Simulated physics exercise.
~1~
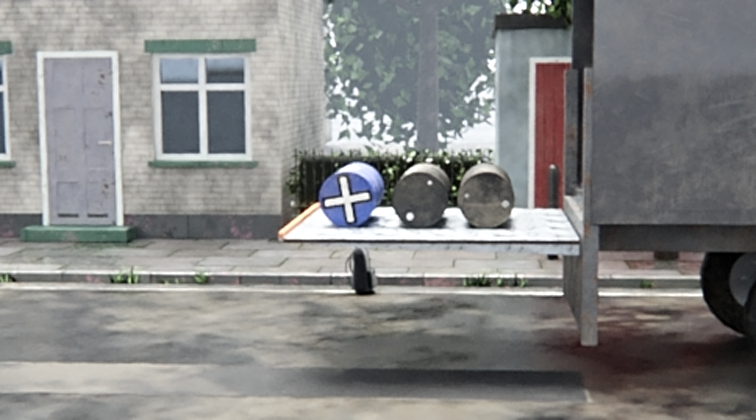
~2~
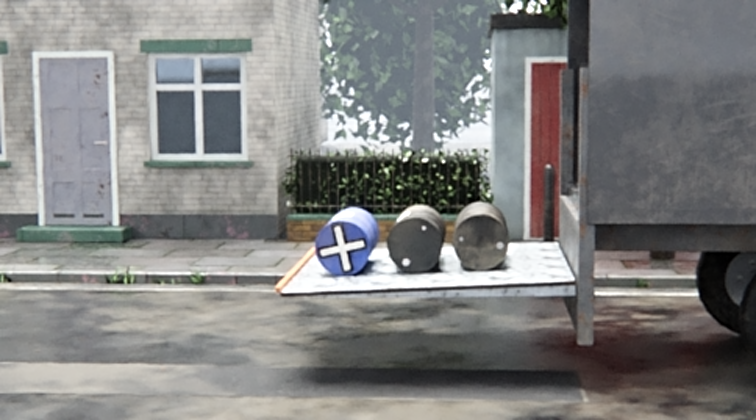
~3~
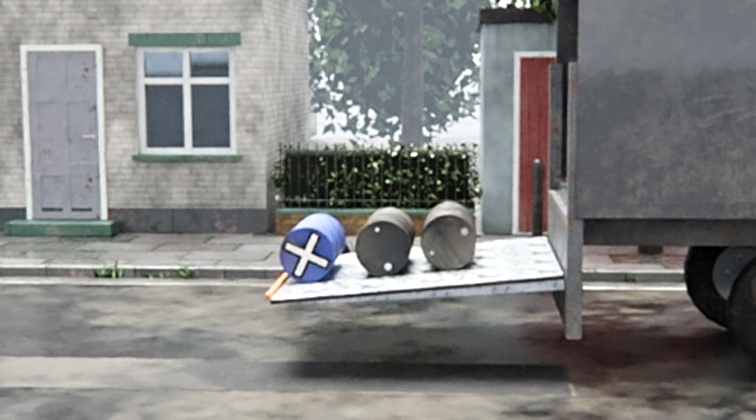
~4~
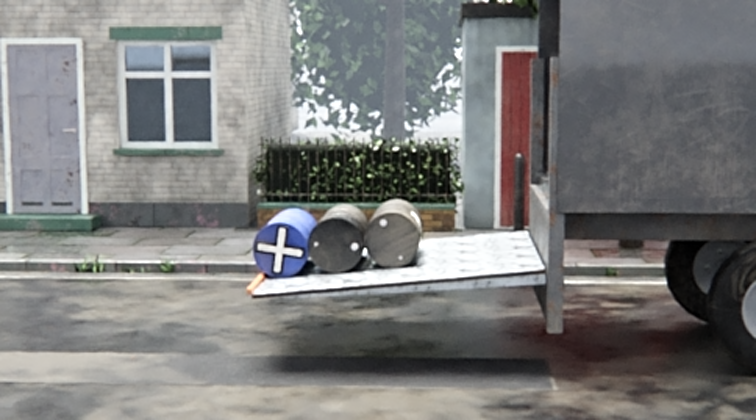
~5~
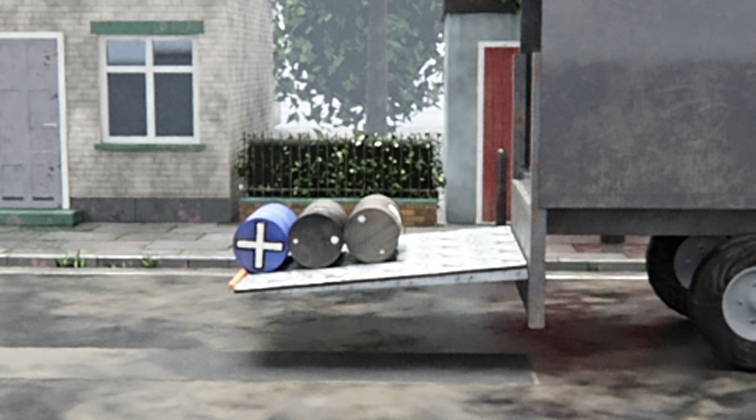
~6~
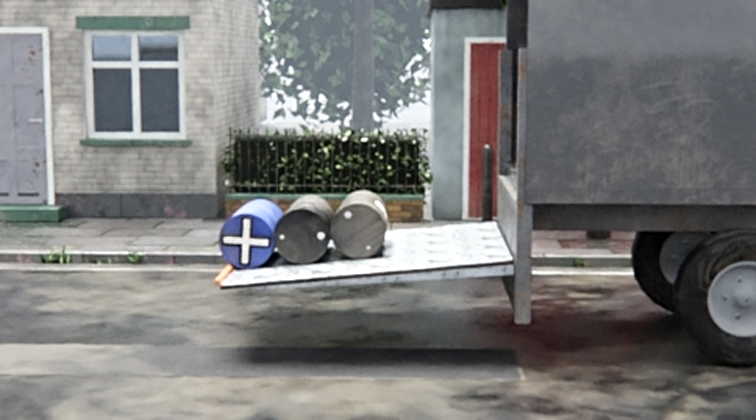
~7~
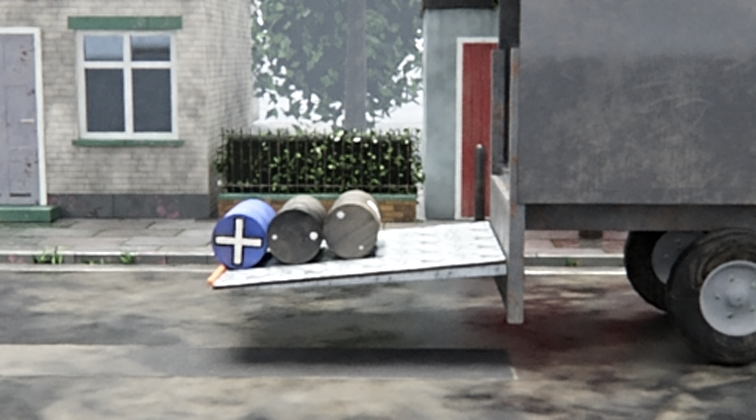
Blue drum with a white cross and two dark drums rolling left down a tilting lift platform, bunching together at its edge.
